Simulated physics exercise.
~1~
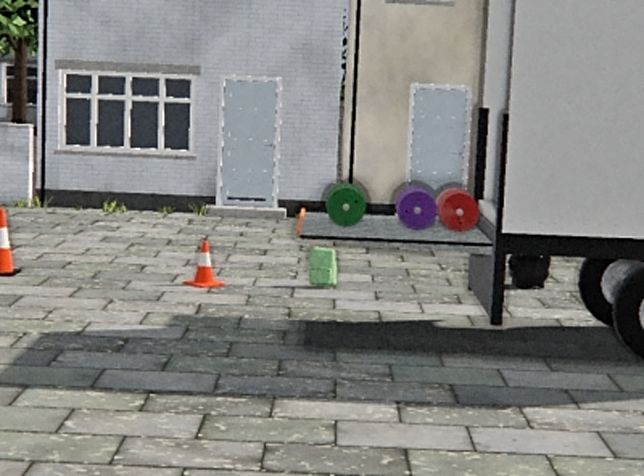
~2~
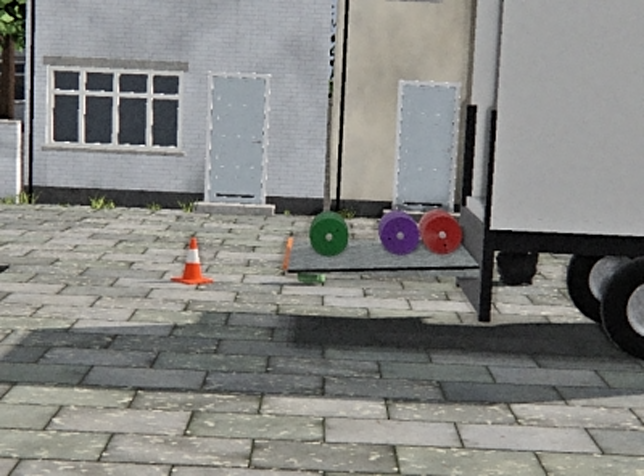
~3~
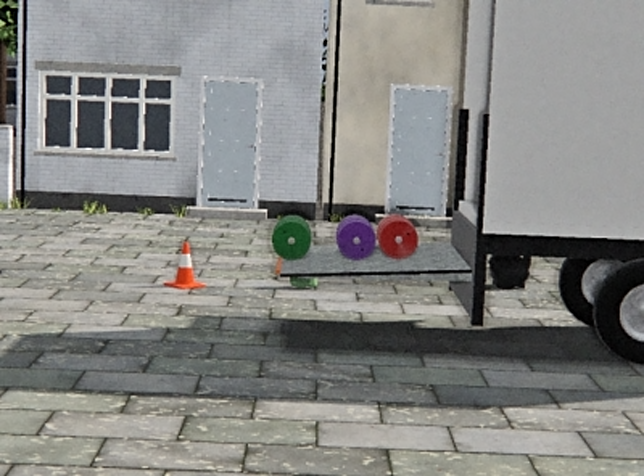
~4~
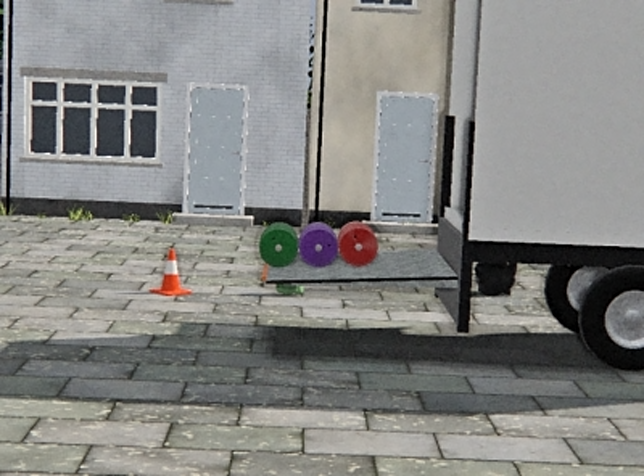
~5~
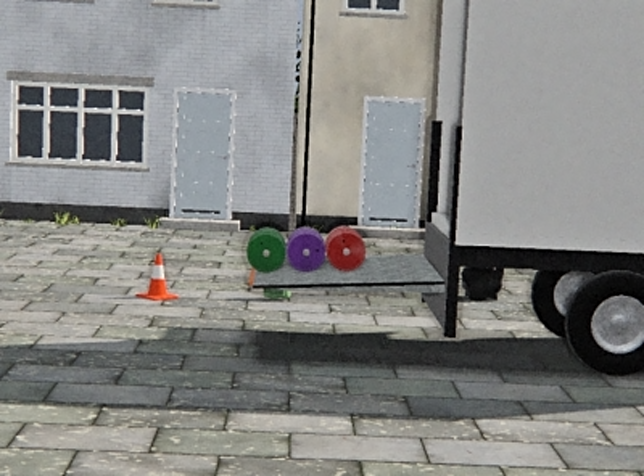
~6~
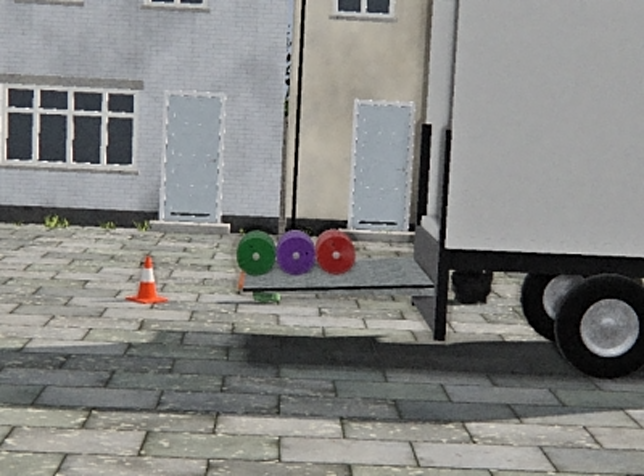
Three coloured kegs roll left down a lorry's tilting tail-lift and settle together near its edge.
